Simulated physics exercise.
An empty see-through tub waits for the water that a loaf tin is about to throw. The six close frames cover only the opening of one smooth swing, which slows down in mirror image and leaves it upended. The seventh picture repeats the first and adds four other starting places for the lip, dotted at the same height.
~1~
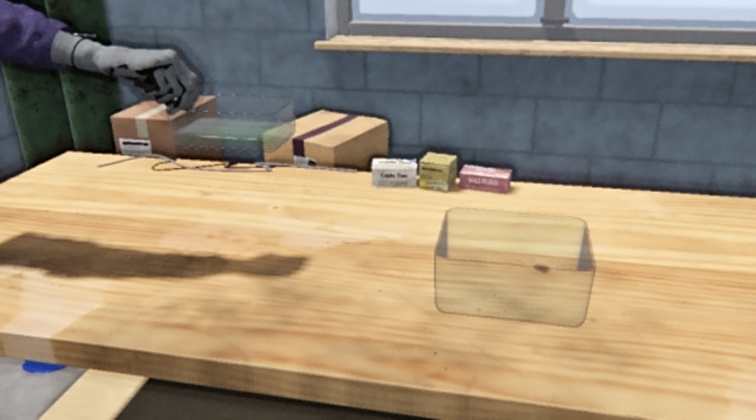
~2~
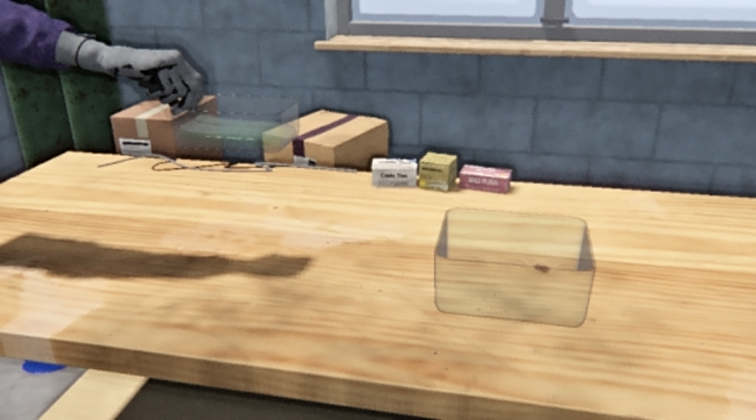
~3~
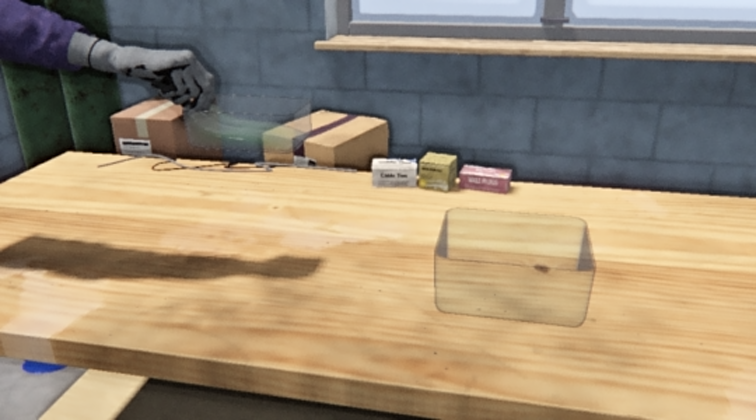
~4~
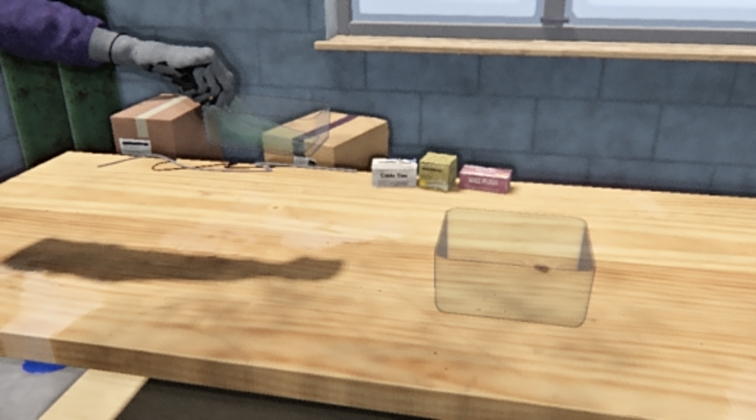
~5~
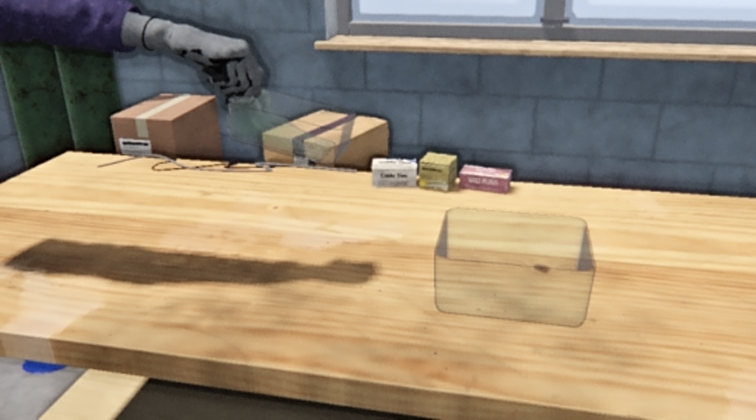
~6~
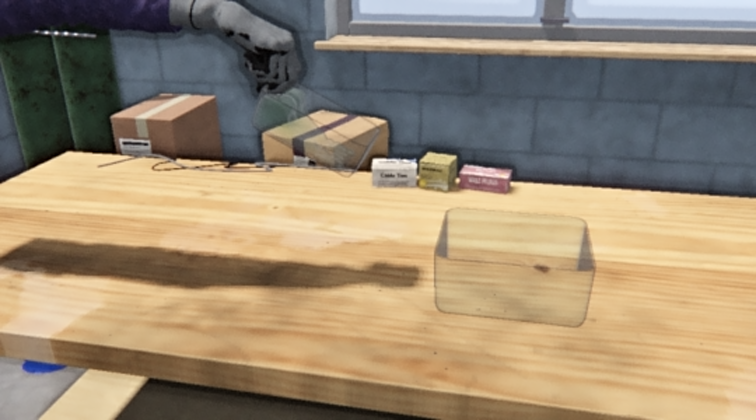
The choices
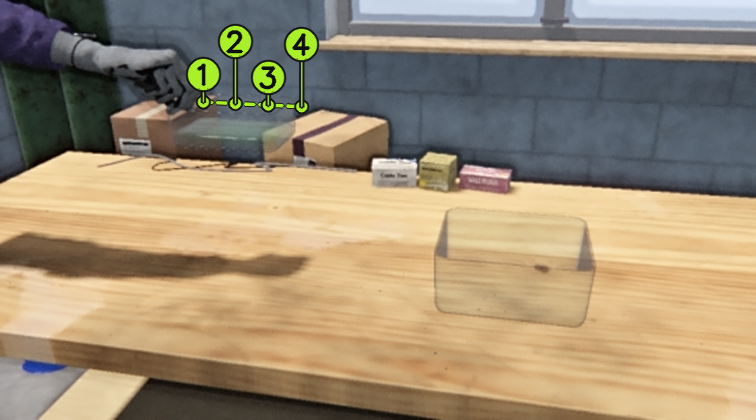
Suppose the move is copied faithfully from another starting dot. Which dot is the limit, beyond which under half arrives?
That is dot 4.
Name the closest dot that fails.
Dot 3.
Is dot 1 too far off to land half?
Yes, it does.
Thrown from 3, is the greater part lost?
Yes.
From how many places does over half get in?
One of the four.
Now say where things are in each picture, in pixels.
The first picture shows upright, lip at (284, 105); tub from (435, 308) to (585, 324); nothing has left yet.
The second picture shows upright, lip at (288, 106); nothing has left yet.
The third picture shows upright, lip at (301, 106); nothing has left yet.
The fourth picture shows tipped about 3°, lip at (321, 110); nothing has left yet.
The fifth picture shows tipped about 12°, lip at (348, 121); nothing has left yet.
The sixth picture shows tipped about 27°, lip at (373, 136); nothing has left yet.
On the marked copy, 1 at (203, 102); 2 at (235, 103); 3 at (268, 105); 4 at (301, 106).
With 1, about 0 % lands in the tub, 95 % falls short and 5 % goes beside or beyond.
With 2, about 5 % lands in the tub, 91 % falls short and 5 % goes beside or beyond.
With 3, about 32 % lands in the tub, 59 % falls short and 9 % goes beside or beyond.
With 4, about 73 % lands in the tub, 20 % falls short and 8 % goes beside or beyond.
